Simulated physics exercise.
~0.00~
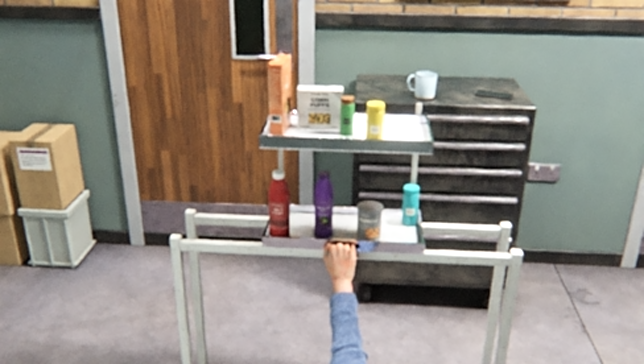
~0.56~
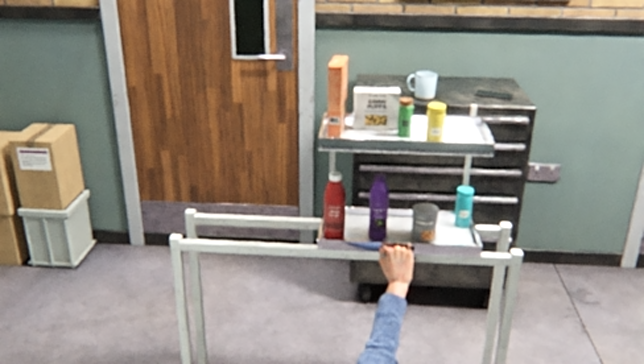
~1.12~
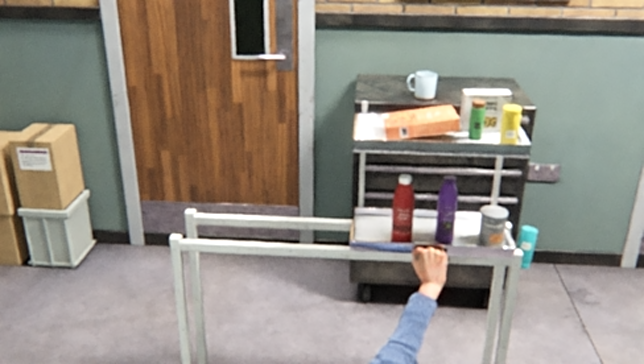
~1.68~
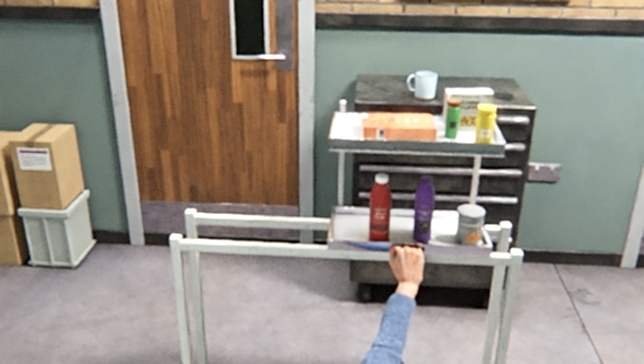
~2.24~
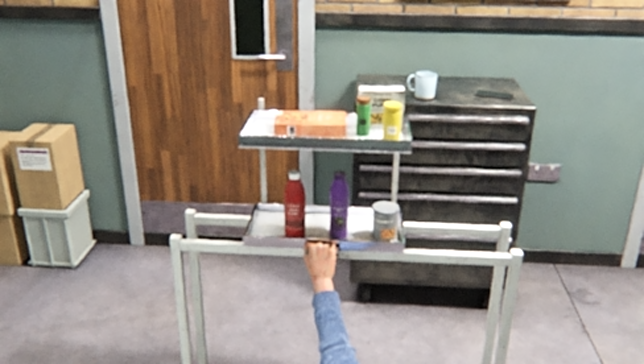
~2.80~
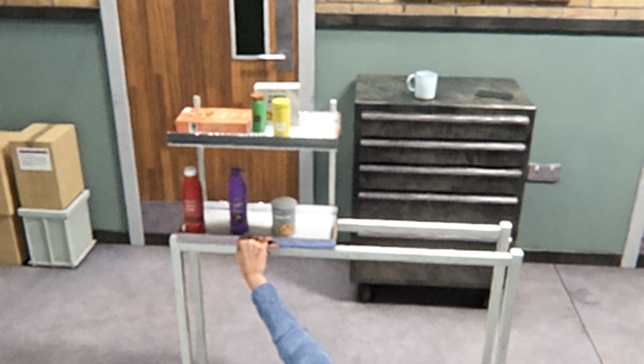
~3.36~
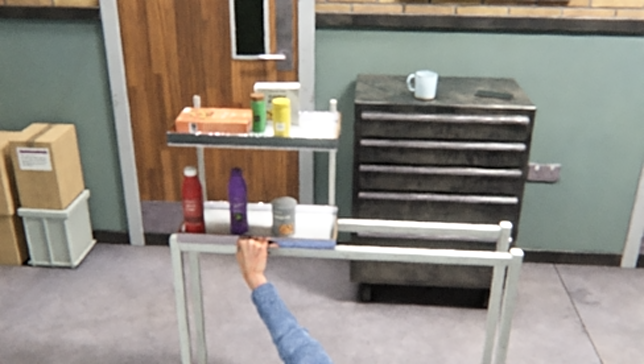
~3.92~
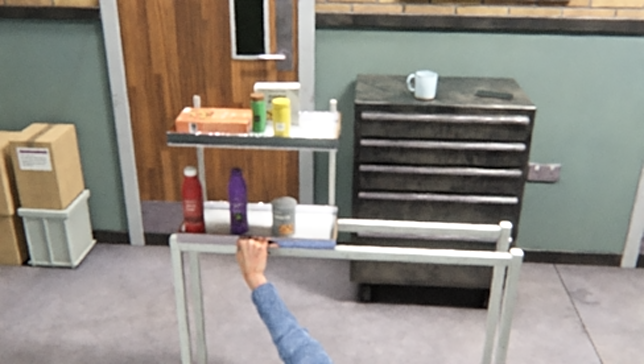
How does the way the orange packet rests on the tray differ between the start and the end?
At the start the orange packet stands upright, but by the end it is lying on its side.
